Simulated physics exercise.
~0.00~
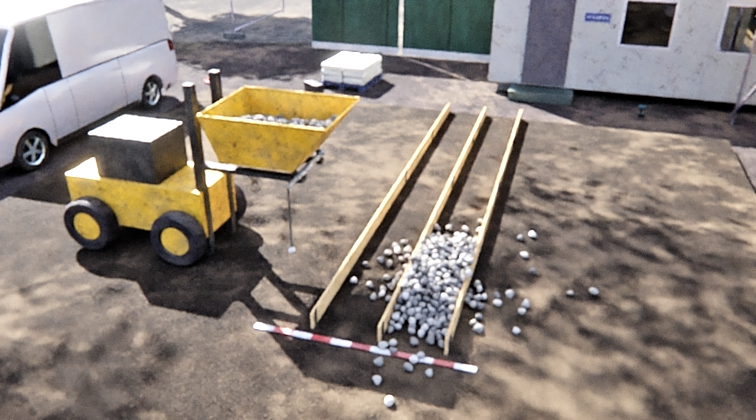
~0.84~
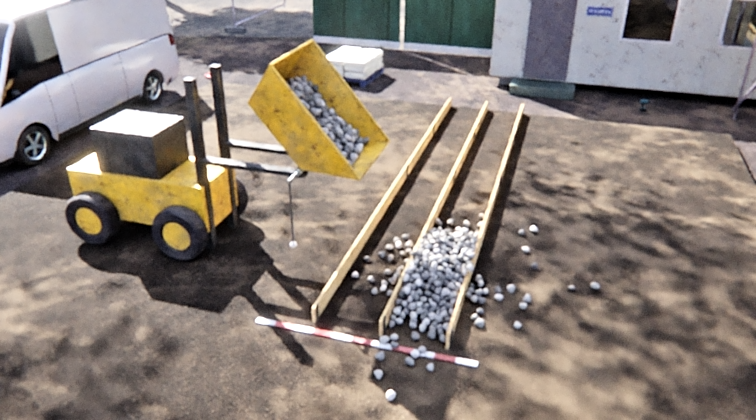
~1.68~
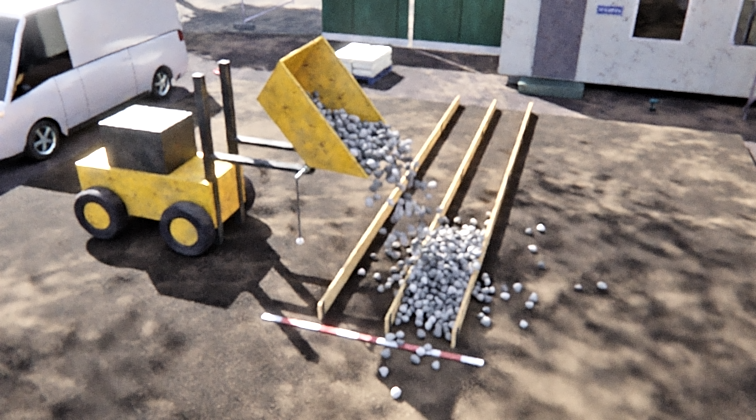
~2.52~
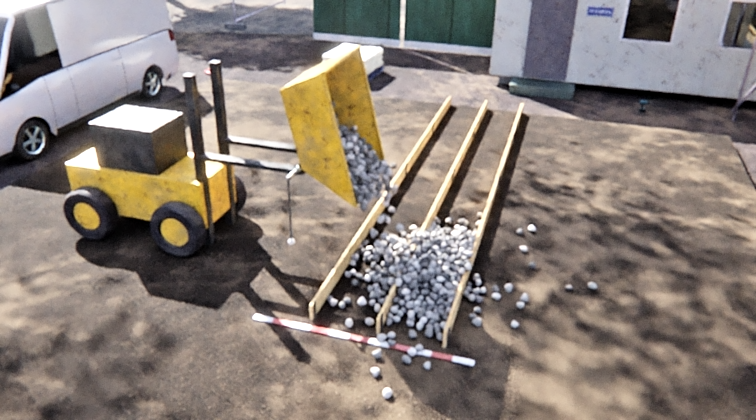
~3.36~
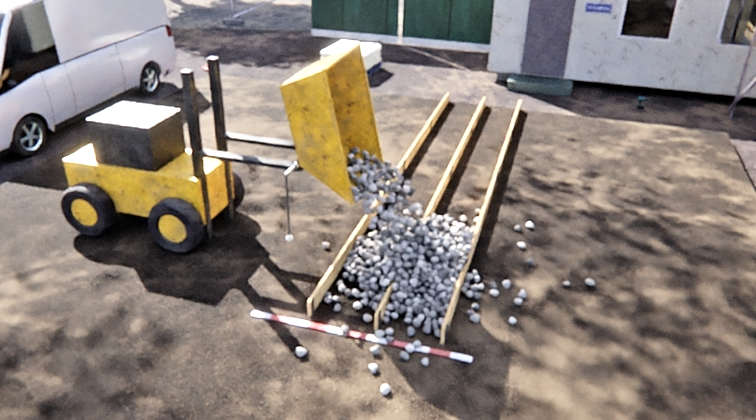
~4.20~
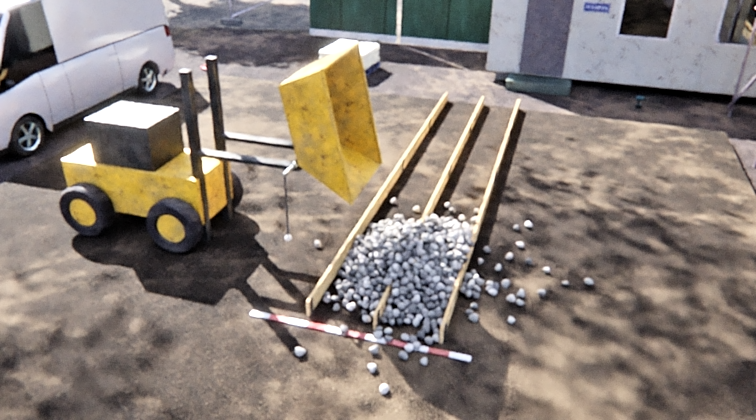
A white van stands at the upper left of a sunlit dirt yard, seen from above in a slightly swaying view, with a pale building and green doors behind. In front of it, a yellow forklift with black masts holds a yellow skip of grey stones beside three wooden planks, where stones already lie heaped near a red and white staff. The skip tips steeply to the right, pauses, and stones begin sliding out. It tips further, and they pour across both bays, a few rolling loose. Finally the emptied skip hangs still above a broad pile spanning the middle plank.
